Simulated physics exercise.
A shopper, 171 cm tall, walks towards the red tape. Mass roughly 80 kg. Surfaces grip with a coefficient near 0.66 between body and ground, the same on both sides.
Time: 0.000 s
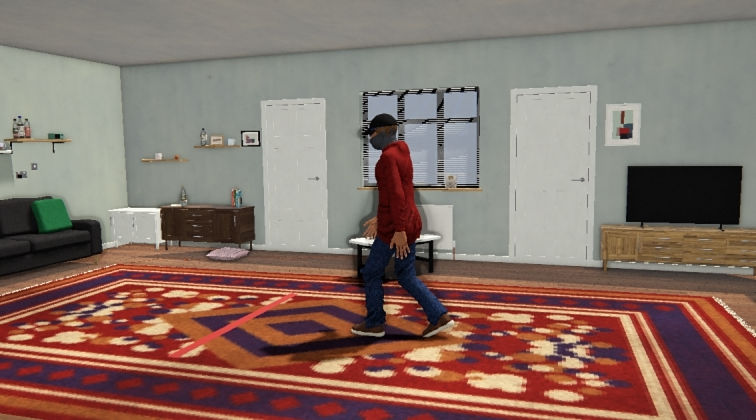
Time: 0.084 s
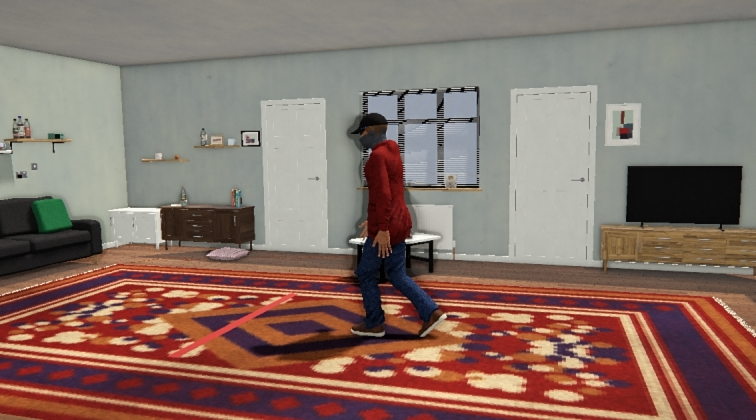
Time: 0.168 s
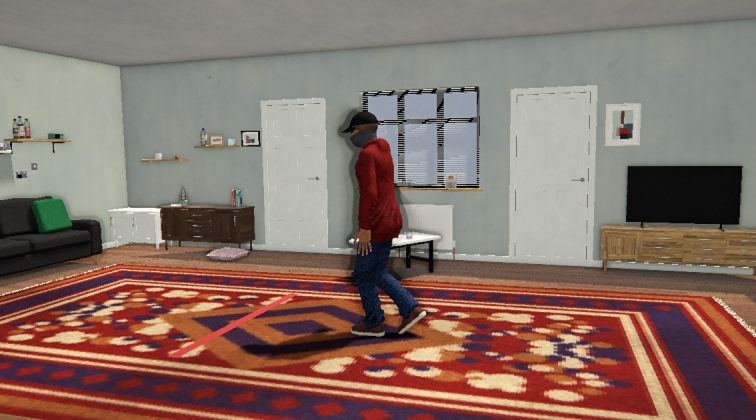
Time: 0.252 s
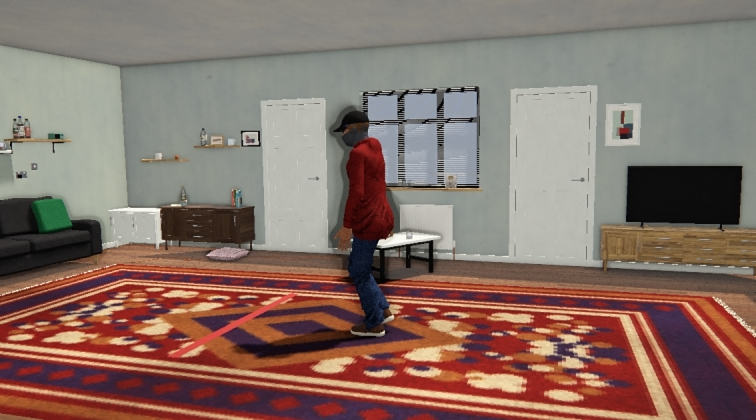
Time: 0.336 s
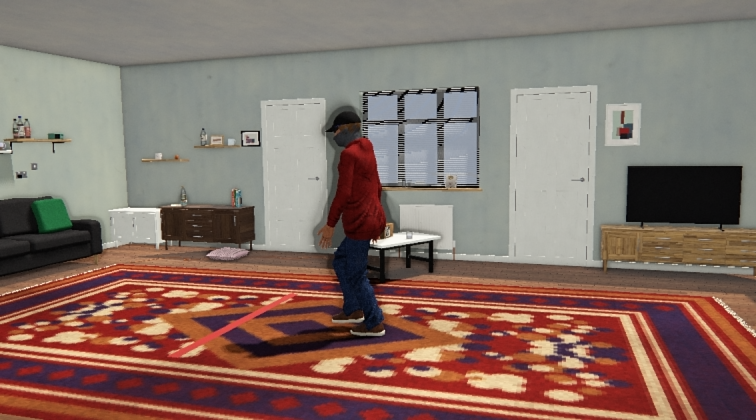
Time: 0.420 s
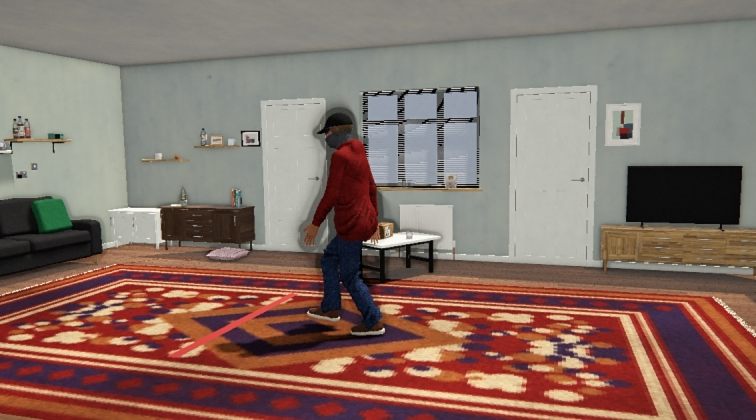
In a living room, a person in a cap, face covering and red hoodie walks left across a patterned rug towards red tape.
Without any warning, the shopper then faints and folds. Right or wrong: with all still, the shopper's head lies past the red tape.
Wrong.
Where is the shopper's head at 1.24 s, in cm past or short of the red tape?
Measured short of the mark: Approx. 35 cm.
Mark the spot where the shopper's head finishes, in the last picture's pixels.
It comes to rest near pixel (294, 298).
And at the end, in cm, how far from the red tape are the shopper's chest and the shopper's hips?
Result: Shopper's chest = 40 cm short, shopper's hips = 60 cm short.
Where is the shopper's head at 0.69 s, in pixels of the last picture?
Pixel in the last view at that time: About (316, 178).
After 0.69 s the shopper's head is 70 cm short of the red tape, near (316, 178) in the last picture's view; the shopper's chest 76 cm short of the red tape.
After 0.94 s the shopper's head is 34 cm short of the red tape, near (281, 247) in the last picture's view; the shopper's chest 60 cm short of the red tape.
After 1.24 s the shopper's head is 35 cm short of the red tape, near (299, 295) in the last picture's view.
At rest, 2.4 s, shopper's hips stop short of the red tape; shopper's head stops short of the red tape; shopper's chest stops short of the red tape.
